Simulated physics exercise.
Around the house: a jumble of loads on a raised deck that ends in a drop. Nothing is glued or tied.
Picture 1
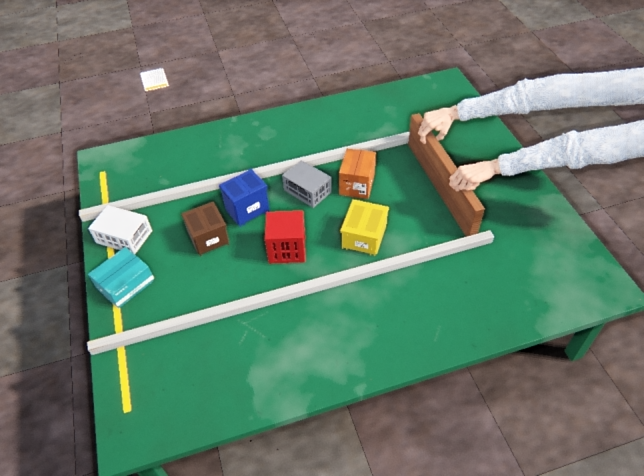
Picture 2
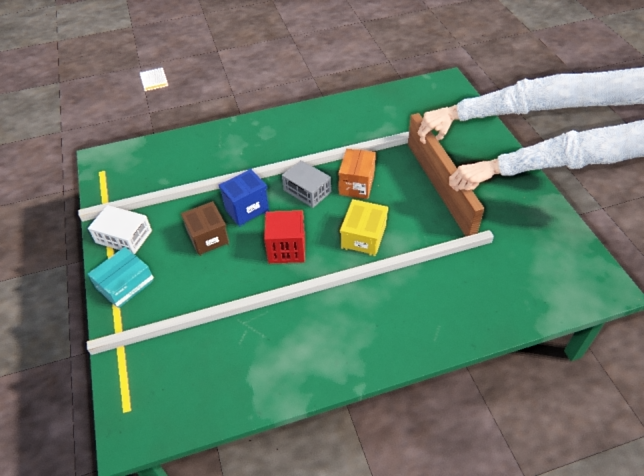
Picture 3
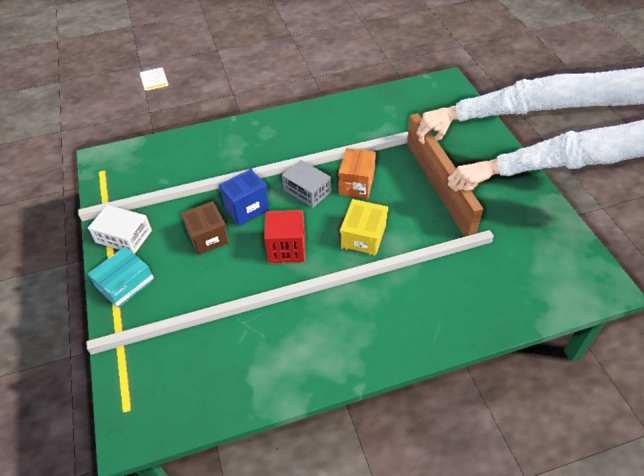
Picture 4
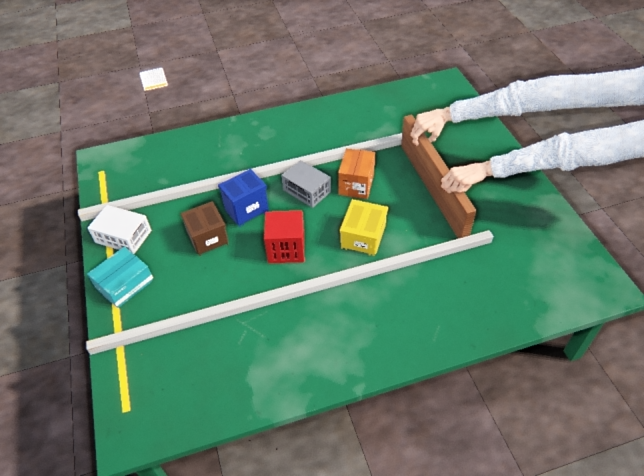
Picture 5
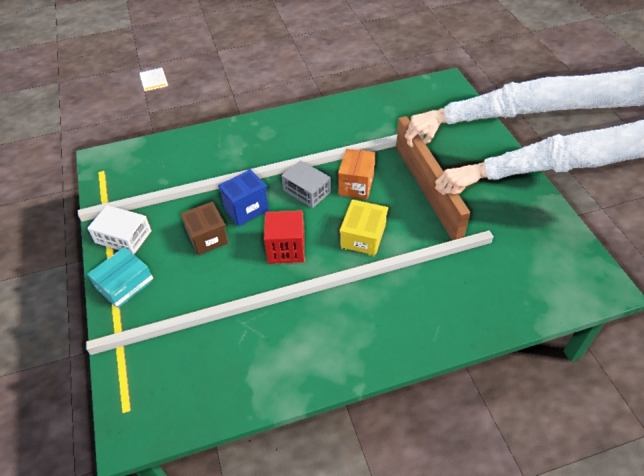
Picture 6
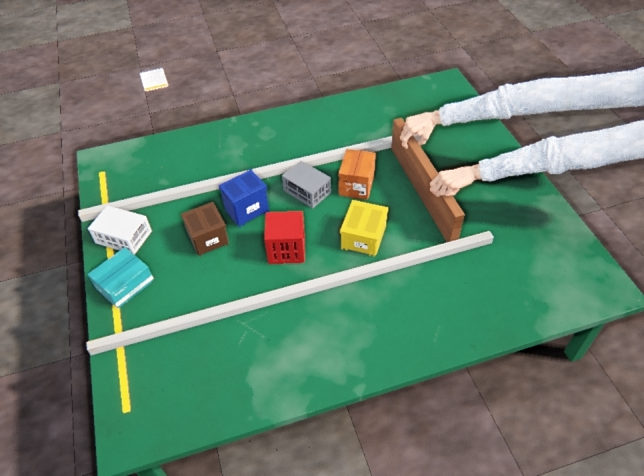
To begin with, two hands hold a brown plank upright at the right of a green table, where colourful crates and boxes sit between two pale rails. The hands then slide the plank slightly leftward, toward the orange and yellow boxes, while all the crates and boxes stay still.
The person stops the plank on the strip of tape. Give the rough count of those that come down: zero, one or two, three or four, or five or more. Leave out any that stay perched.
Outcome: The number that fall off is five or more.
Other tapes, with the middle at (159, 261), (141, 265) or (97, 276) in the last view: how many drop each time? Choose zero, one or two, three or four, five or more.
For each place: Either three or four; three to four; at least five.
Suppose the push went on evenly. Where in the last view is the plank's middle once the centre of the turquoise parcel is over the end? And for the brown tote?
For the turquoise parcel at (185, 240), for the brown tote at (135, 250).
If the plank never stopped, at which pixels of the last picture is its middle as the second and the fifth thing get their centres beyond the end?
First at (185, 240), next at (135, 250).
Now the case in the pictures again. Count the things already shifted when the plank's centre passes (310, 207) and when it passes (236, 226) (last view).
At the one place 6, at the other 7.
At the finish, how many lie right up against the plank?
It touches 2.
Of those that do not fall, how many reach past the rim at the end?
That would be 2.
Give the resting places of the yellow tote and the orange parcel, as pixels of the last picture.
The yellow tote stops around (92, 311); the orange parcel around (89, 246).
Early on, none off yet; turquoise parcel at rest near (121, 277); white crate at rest near (120, 230); brown tote at rest near (206, 229).
A while later, none off yet; turquoise parcel at rest near (121, 277); white crate at rest near (120, 230); brown tote travelled about its own width near (171, 244).
Further along, one off so far; turquoise parcel leaning a little near (73, 284); white crate in the air near (61, 318); brown tote travelled well along near (122, 261).
Finally, the number that fall off is five or more; lost, grey crate, red crate, blue tote, brown tote, white crate and turquoise parcel.
